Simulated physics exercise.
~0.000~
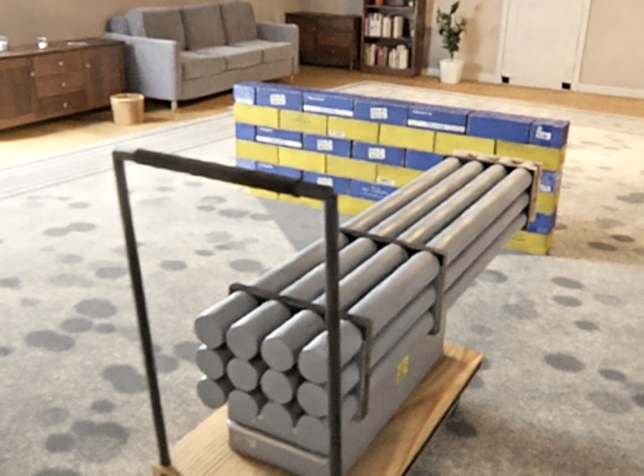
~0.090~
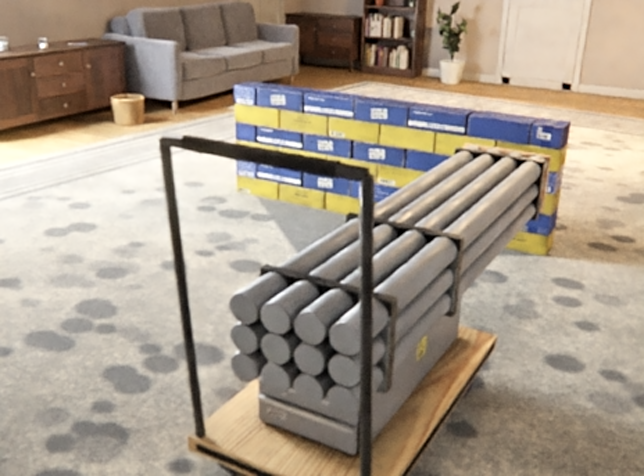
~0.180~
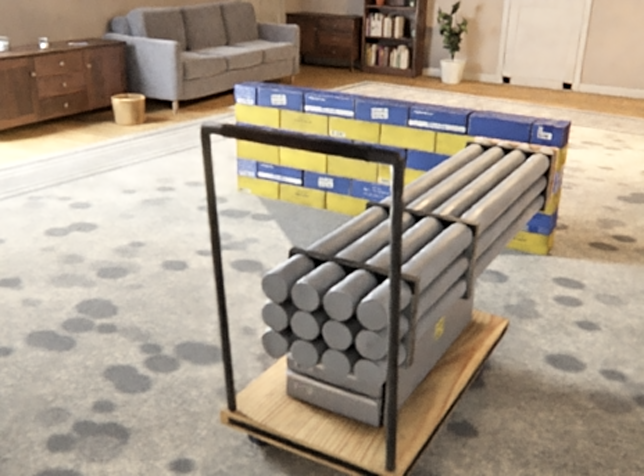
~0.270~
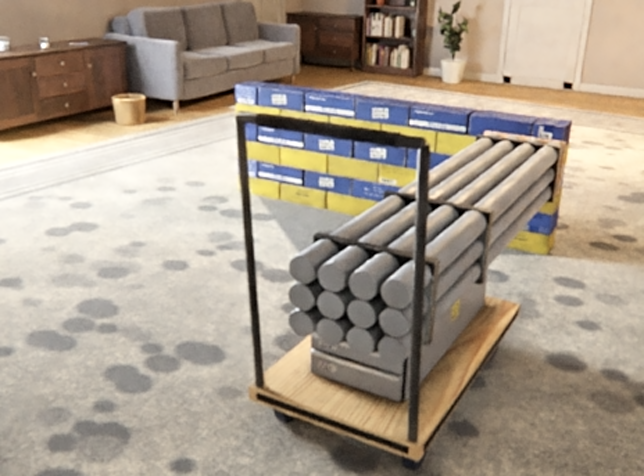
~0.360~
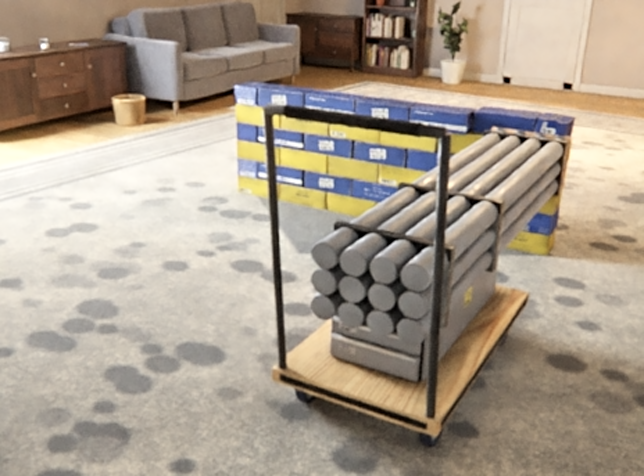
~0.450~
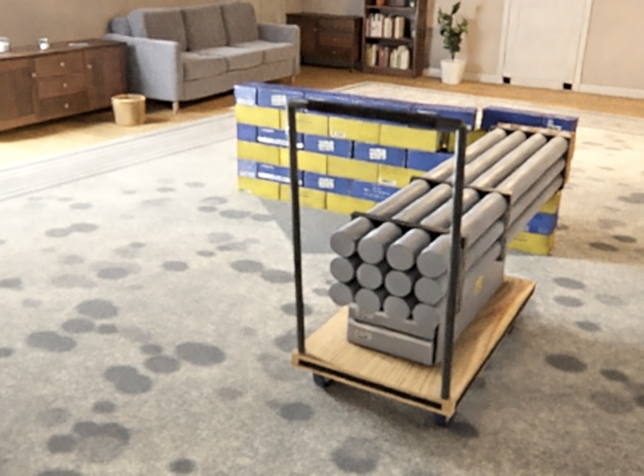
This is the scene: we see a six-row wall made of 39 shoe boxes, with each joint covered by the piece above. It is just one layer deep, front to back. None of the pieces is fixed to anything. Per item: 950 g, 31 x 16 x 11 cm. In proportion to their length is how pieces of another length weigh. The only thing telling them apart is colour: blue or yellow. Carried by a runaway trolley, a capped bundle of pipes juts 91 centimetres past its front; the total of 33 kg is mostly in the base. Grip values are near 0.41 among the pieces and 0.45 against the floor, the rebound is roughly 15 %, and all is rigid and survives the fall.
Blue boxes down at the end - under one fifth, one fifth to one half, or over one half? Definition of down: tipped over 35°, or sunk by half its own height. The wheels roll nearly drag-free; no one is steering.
One fifth to one half.
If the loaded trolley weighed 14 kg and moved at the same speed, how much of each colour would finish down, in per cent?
That would leave yellow at 10 and blue at 30 per cent.
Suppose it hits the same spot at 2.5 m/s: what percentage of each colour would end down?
Share down, in per cent: Yellow 20, blue 30.
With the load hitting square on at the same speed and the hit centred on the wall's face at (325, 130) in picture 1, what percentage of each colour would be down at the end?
Yellow 20 %, blue 40 %.
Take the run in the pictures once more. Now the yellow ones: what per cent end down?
For yellow, it's 10 per cent down at the end.
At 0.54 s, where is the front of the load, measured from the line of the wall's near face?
30 cm beyond.
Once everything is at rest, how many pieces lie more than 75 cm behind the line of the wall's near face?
Estimate: Roughly 4 of them.
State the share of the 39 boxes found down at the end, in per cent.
Near 20 per cent.
Around 0.54 s, load 28 cm past the wall's line, still rolling; 4 of the 21 blue boxes down (5 of 39 in all colours); top blue box unmoved.
Around 0.78 s, load 57 cm past the wall's line, still rolling; 5 of the 21 blue boxes down (7 of 39 in all colours); top blue box unmoved.
Around 1.22 s, load 1.04 m past the wall's line, still rolling; 5 of the 21 blue boxes down (7 of 39 in all colours); top blue box unmoved.
Around 1.56 s, load 1.26 m past the wall's line, still rolling; 6 of the 21 blue boxes down (8 of 39 in all colours); top blue box displaced 16 mm.
Finally (2.9 s), load 1.17 m past the wall's line, still rolling; 6 of the 21 blue boxes down (8 of 39 in all colours); top blue box displaced 19 mm; top yellow box unmoved. That is 29 per cent. Seen by the last camera, middles, top blue box near (388, 111), top yellow box near (311, 121).
